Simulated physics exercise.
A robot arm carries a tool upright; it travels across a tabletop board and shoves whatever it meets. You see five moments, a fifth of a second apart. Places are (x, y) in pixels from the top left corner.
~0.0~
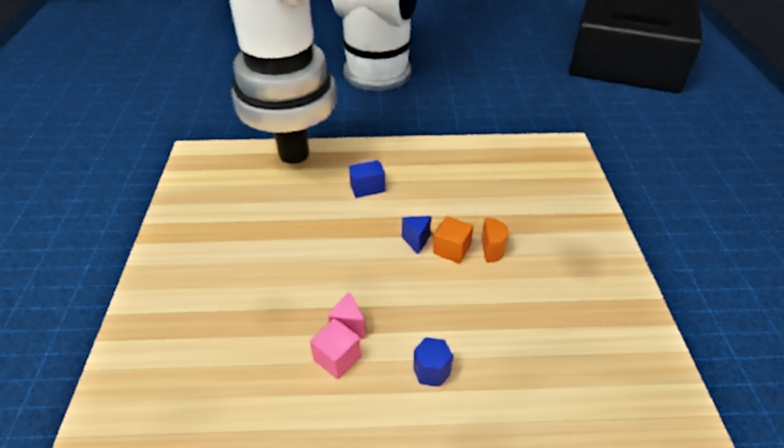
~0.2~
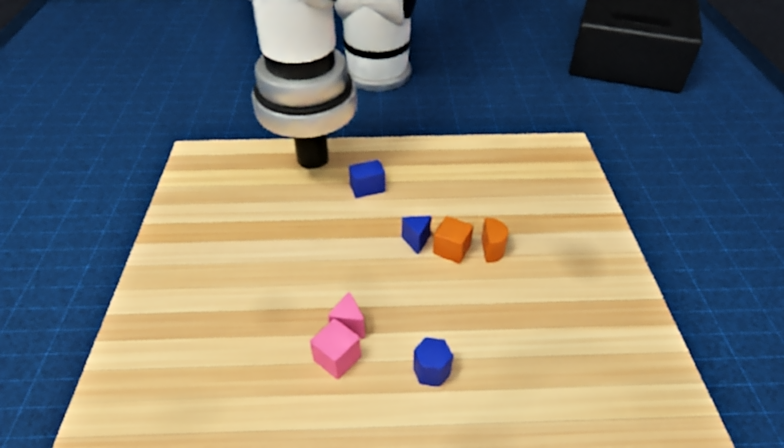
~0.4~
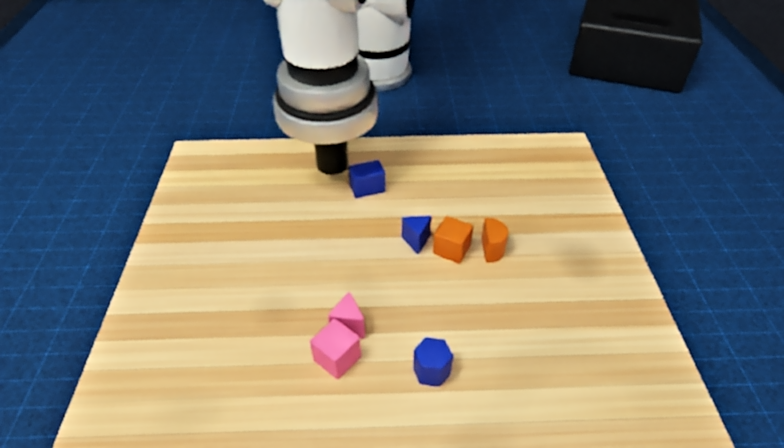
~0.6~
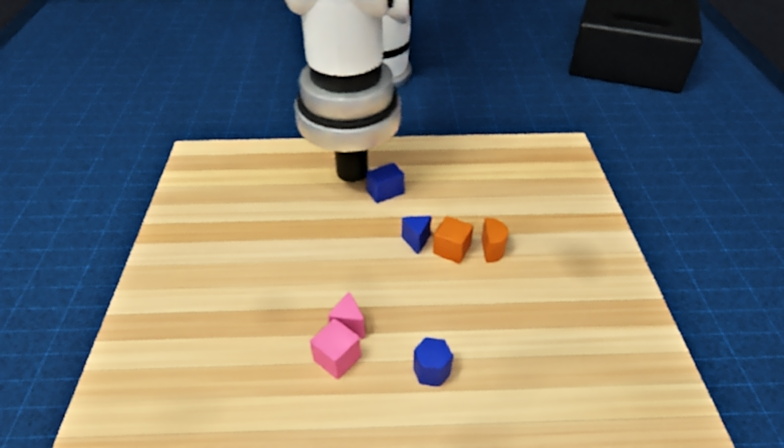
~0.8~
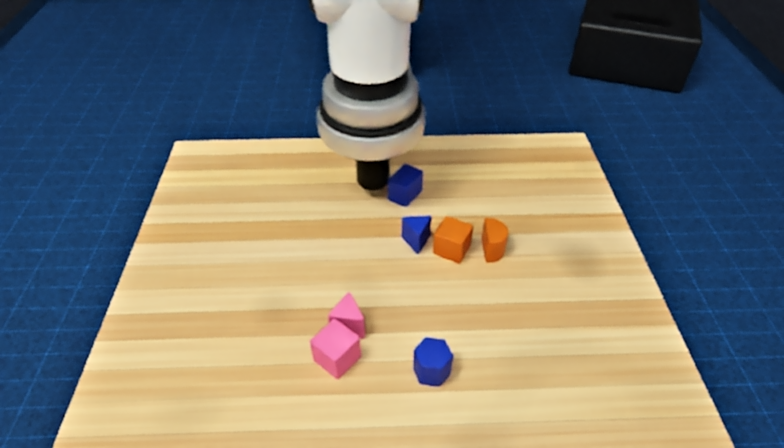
A robot arm moves right along the board's far edge and pushes a blue block rightward.
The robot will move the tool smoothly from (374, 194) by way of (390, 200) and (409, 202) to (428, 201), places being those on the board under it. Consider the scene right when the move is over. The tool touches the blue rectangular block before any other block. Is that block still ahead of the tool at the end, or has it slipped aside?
Carried ahead at the end.
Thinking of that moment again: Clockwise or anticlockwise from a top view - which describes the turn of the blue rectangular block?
From the top: Counterclockwise.
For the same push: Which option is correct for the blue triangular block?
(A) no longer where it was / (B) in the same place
It's B.
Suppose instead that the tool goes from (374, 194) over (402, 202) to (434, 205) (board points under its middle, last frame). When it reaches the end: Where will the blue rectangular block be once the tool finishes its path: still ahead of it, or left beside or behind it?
It is still there in front.
What follows on the original path. Halfway along, tool at (401, 188); blue rectangular block at (427, 175), turned 55° anticlockwise.
At the end, tool at (429, 187); blue rectangular block at (453, 171), turned 75° anticlockwise; blue triangular block in place.
